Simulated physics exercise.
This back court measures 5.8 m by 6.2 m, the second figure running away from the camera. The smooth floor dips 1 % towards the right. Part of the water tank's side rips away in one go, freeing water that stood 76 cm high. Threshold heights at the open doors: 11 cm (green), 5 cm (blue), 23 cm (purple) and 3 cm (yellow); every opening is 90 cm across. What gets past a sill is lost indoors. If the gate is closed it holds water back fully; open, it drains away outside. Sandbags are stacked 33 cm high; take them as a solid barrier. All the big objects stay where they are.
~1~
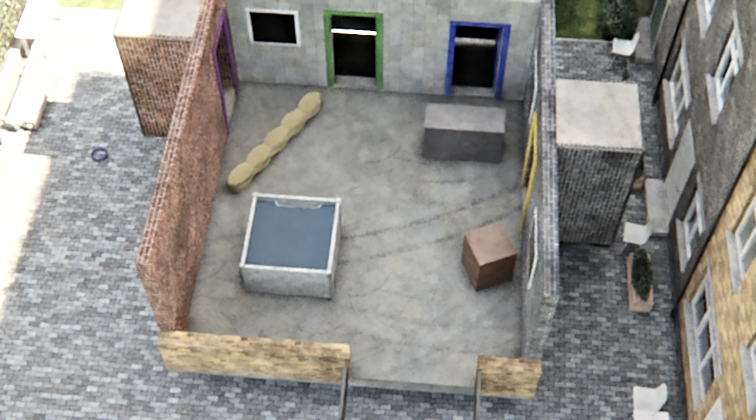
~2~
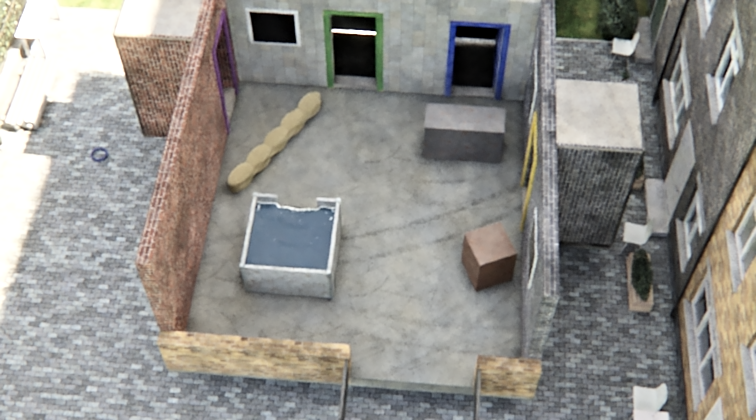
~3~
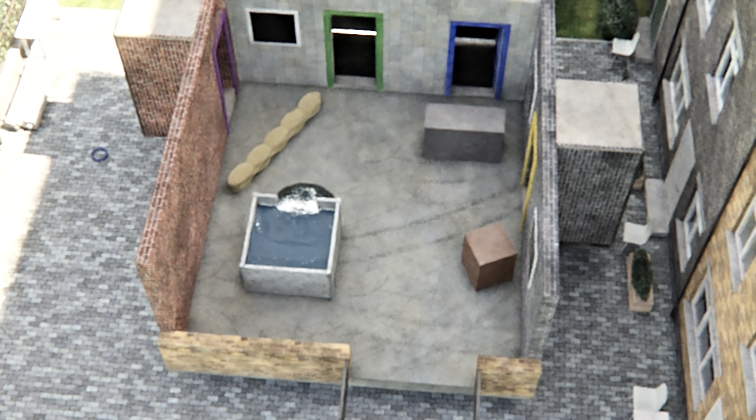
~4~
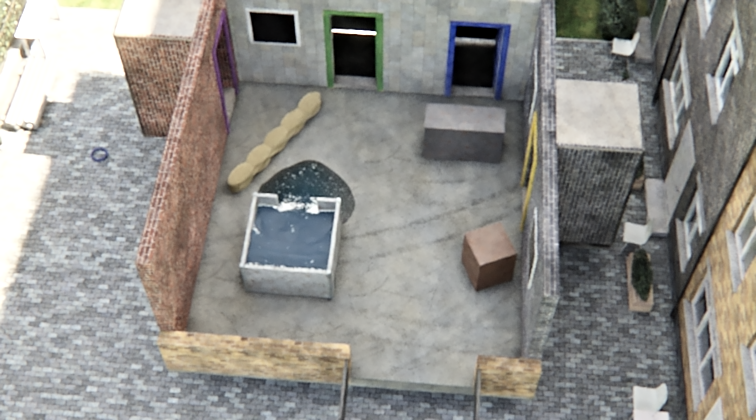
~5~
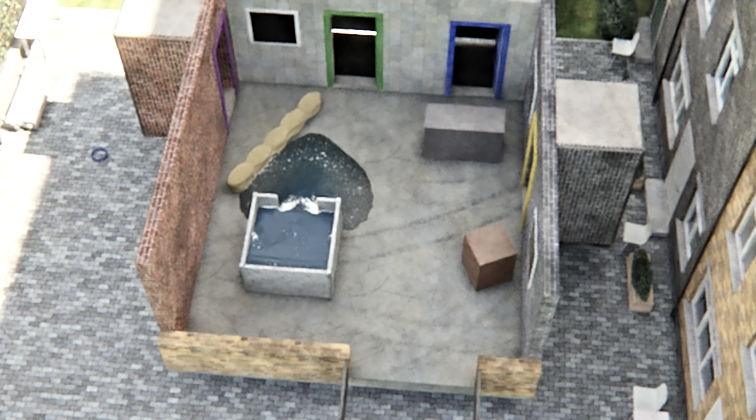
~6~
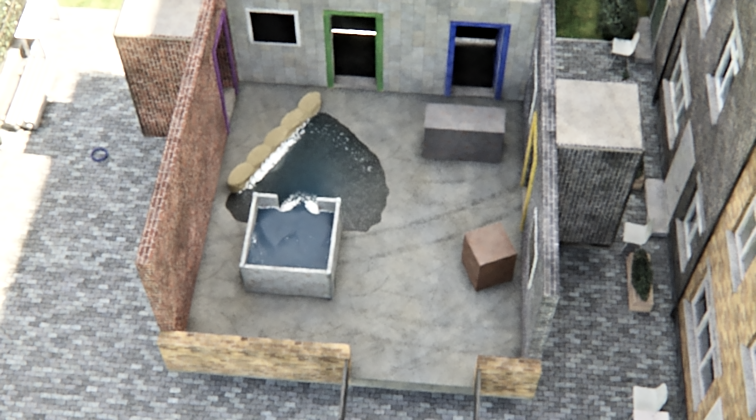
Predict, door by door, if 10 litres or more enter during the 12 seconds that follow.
The water let in: At the green door it exceeds the limit; at the blue door it goes over the limit; at the purple door it stays under the limit; at the yellow door it passes the limit.
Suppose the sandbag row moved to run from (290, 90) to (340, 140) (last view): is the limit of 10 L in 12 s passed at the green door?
Against that limit: Green below.
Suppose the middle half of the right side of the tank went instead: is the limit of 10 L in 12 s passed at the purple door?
Against that limit: Purple below.
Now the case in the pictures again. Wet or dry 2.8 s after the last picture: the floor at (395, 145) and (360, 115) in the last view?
In that order: Wet, wet.
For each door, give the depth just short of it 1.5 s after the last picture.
In cm: Green 10, blue 8, purple 0, yellow 0.
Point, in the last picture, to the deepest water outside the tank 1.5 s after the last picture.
Near (379, 93).
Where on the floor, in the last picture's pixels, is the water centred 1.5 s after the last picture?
Around (322, 198).
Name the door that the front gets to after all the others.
Last comes the purple one.
Then, 0.7 s after the last picture water covers 25 % of the floor and is deepest (33 cm) near (307, 220); green door 6 cm at the sill, 10 L in, blue door not reached, purple door not reached, yellow door not reached.
Then, 1.5 s after the last picture water covers 30 % of the floor and is deepest (32 cm) near (379, 93); green door 10 cm at the sill, 92 L in, blue door 8 cm at the sill, 0 L in, purple door not reached, yellow door not reached.
Then, 2.8 s after the last picture water covers 40 % of the floor and is deepest (24 cm) near (520, 110); green door 16 cm at the sill, 149 L in, blue door 8 cm at the sill, 11 L in, purple door not reached, yellow door 3 cm at the sill, 0 L in.
Then, 6.3 s after the last picture water covers 70 % of the floor and is deepest (15 cm) near (519, 130); green door 8 cm at the sill, 172 L in, blue door 14 cm at the sill, 76 L in, purple door 3 cm at the sill, 0 L in, yellow door 4 cm at the sill, 10 L in.
Then, 11.3 s after the last picture water covers 90 % of the floor and is deepest (9 cm) near (520, 116); green door 5 cm at the sill, 172 L in, blue door 7 cm at the sill, 156 L in, purple door 3 cm at the sill, 0 L in, yellow door 5 cm at the sill, 21 L in.
